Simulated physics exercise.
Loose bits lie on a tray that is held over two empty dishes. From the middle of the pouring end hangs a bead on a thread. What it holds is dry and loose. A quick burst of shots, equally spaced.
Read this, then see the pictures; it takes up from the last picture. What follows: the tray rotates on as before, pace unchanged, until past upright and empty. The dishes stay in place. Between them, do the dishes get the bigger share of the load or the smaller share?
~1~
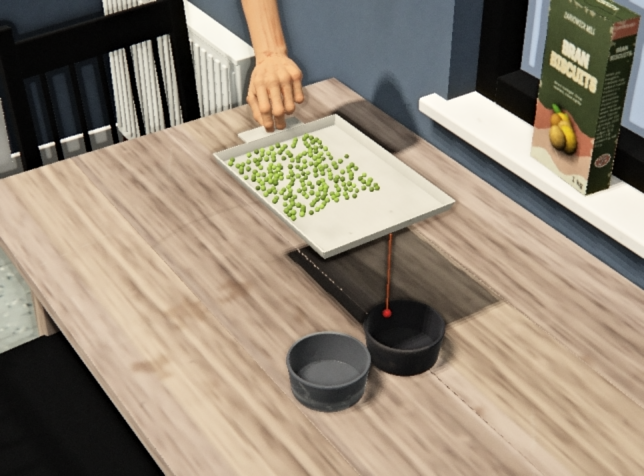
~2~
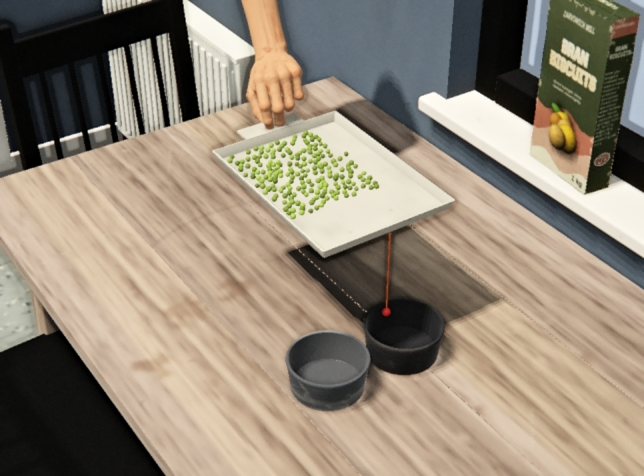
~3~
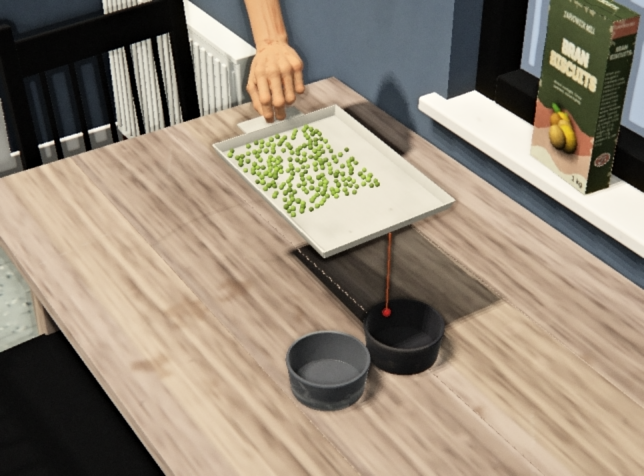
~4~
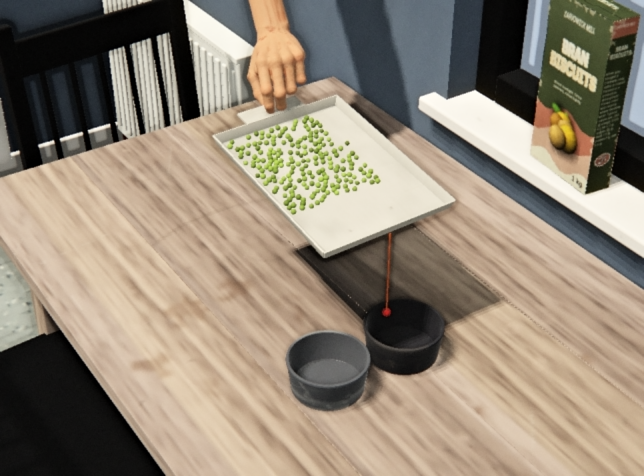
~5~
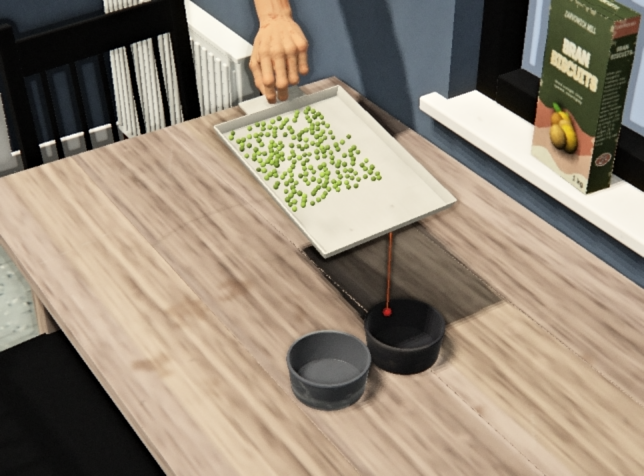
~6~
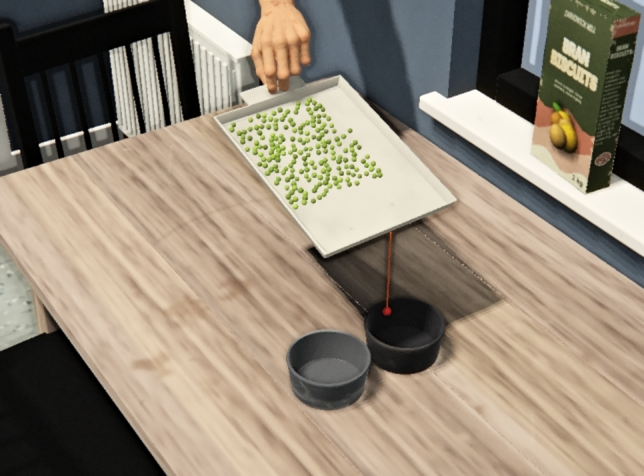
The dishes gather above half.
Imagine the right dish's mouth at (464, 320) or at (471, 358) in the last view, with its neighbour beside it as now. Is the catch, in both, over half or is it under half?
The first time it's higher than half, the second time lower than half.
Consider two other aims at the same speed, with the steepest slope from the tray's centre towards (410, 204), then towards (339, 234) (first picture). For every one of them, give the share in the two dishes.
Shares, approx.: 10 %, then 100 %.
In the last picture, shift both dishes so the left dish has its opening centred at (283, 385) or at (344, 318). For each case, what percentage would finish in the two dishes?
Trial 1 about 70 %, trial 2 about 0 %.
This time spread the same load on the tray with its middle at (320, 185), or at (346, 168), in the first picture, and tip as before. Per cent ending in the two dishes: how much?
You'd get 80 % the first time and 60 % the second.
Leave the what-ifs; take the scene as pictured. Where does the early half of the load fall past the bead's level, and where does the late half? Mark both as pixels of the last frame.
Around (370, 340) and then (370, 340).
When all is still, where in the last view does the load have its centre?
Near (359, 374).
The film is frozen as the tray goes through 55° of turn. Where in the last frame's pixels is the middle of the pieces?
Centre estimate: (362, 238).
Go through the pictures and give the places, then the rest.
Corners of the pouring end (325, 249) and (450, 200), level; middle of the load (303, 174), dried peas; left dish (351, 393); right dish (428, 358); bead on its thread (387, 313), in the first picture.
Corners of the pouring end (324, 248) and (449, 199), level; middle of the load (303, 171), in the second picture.
Corners of the pouring end (325, 249) and (450, 199), tipped barely, level across its low end; middle of the load (303, 167), in the third picture.
Corners of the pouring end (325, 249) and (450, 199), tipped a little, level across its low end; middle of the load (303, 161), in the fourth picture.
Corners of the pouring end (326, 250) and (451, 199), tipped a little, level across its low end; middle of the load (305, 155), in the fifth picture.
Corners of the pouring end (326, 250) and (452, 198), tipped a little, level across its low end; middle of the load (306, 149); left dish (351, 391); right dish (428, 356), in the sixth picture.
Just after the last frame, tray tipped steeply; the larger part on the tray; about a tenth in the left dish; about a tenth in the right dish; about a tenth outside both; about a tenth in the air.
A moment on, tray tipped right over; roughly a quarter on the tray; about a tenth in the left dish; about a tenth in the right dish; about a tenth outside both; roughly a third in the air.
Further on, tray tipped past a quarter turn; roughly half in the left dish; roughly a third in the right dish; roughly a quarter outside both.
When it is over, tray tipped past a quarter turn; roughly half in the left dish; roughly a third in the right dish; roughly a quarter outside both.
